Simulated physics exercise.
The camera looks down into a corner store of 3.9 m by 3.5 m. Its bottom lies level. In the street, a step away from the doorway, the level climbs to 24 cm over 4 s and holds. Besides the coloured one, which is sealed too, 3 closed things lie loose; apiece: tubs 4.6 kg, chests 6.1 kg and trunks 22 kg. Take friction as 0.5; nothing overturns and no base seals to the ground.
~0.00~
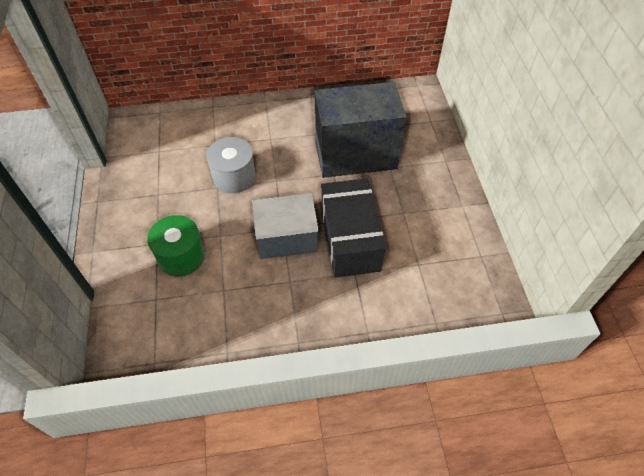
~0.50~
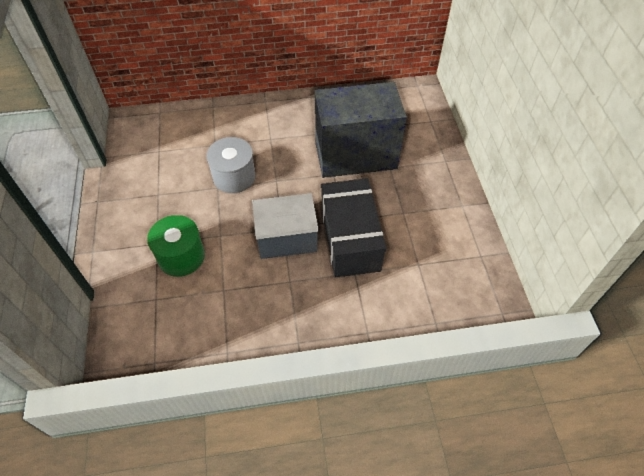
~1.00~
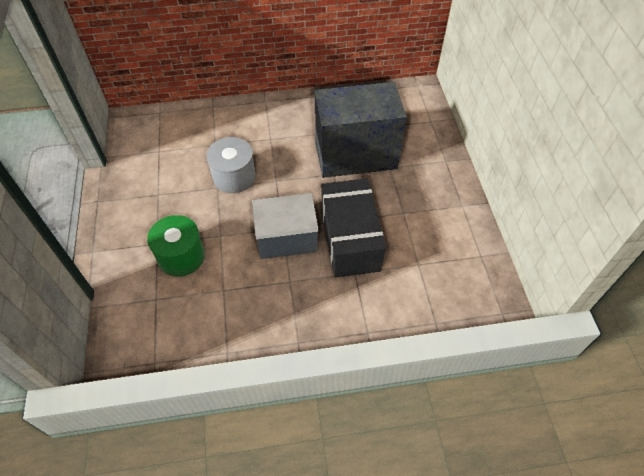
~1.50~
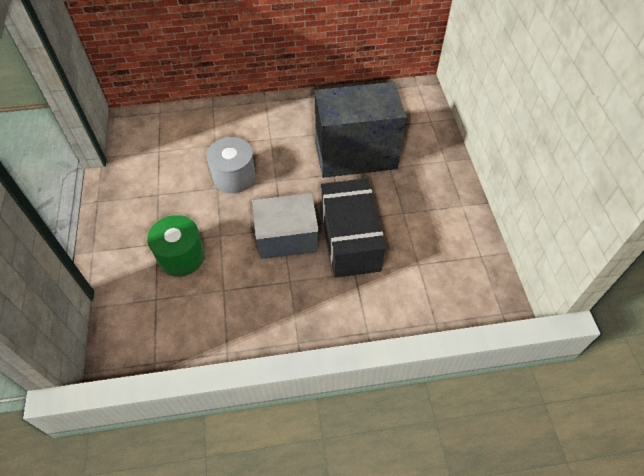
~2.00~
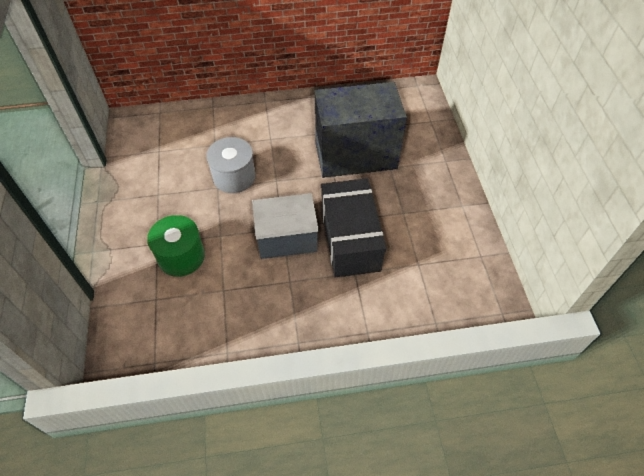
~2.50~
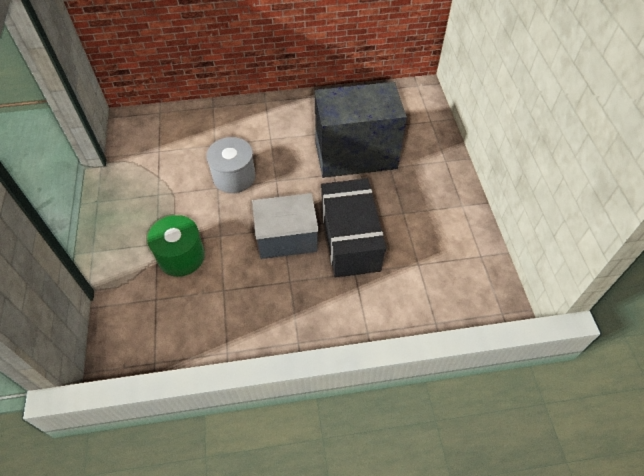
In a brick-walled corner store, water spread over the street outside, then crept in through the doorway on the left and across the floor to the green tub, while nothing inside moved.
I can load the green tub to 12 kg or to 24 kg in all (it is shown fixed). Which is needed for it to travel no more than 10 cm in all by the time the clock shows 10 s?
I expect that neither load is enough.
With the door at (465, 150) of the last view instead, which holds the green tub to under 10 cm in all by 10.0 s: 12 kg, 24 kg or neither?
In that case neither weight holds it.
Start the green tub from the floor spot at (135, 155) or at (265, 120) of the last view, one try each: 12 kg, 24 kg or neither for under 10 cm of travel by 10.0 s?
In turn: Only the larger holds; neither holds.
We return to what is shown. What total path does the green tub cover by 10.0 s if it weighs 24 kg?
Some 80 cm in all.
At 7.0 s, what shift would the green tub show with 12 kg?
Roughly 200 cm.
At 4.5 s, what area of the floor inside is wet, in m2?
Roughly 7.5 m2.
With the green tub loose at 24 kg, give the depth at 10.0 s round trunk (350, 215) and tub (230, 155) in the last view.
About 19 and 18 cm.
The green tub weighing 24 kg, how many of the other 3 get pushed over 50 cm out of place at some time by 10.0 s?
3 of them.
After 3.5 s the green tub would be 5 cm from its start with 12 kg and 0 cm from its start with 24 kg; 5 cm of water round it then.
After 4.5 s the green tub would be 59 cm from its start with 12 kg and 10 cm from its start with 24 kg; 7 cm of water round it then.
After 7.0 s the green tub would be 189 cm from its start with 12 kg and 51 cm from its start with 24 kg; 8 cm of water round it then.
After 10.0 s the green tub would be 144 cm from its start with 12 kg and 66 cm from its start with 24 kg; 18 cm of water round it then.
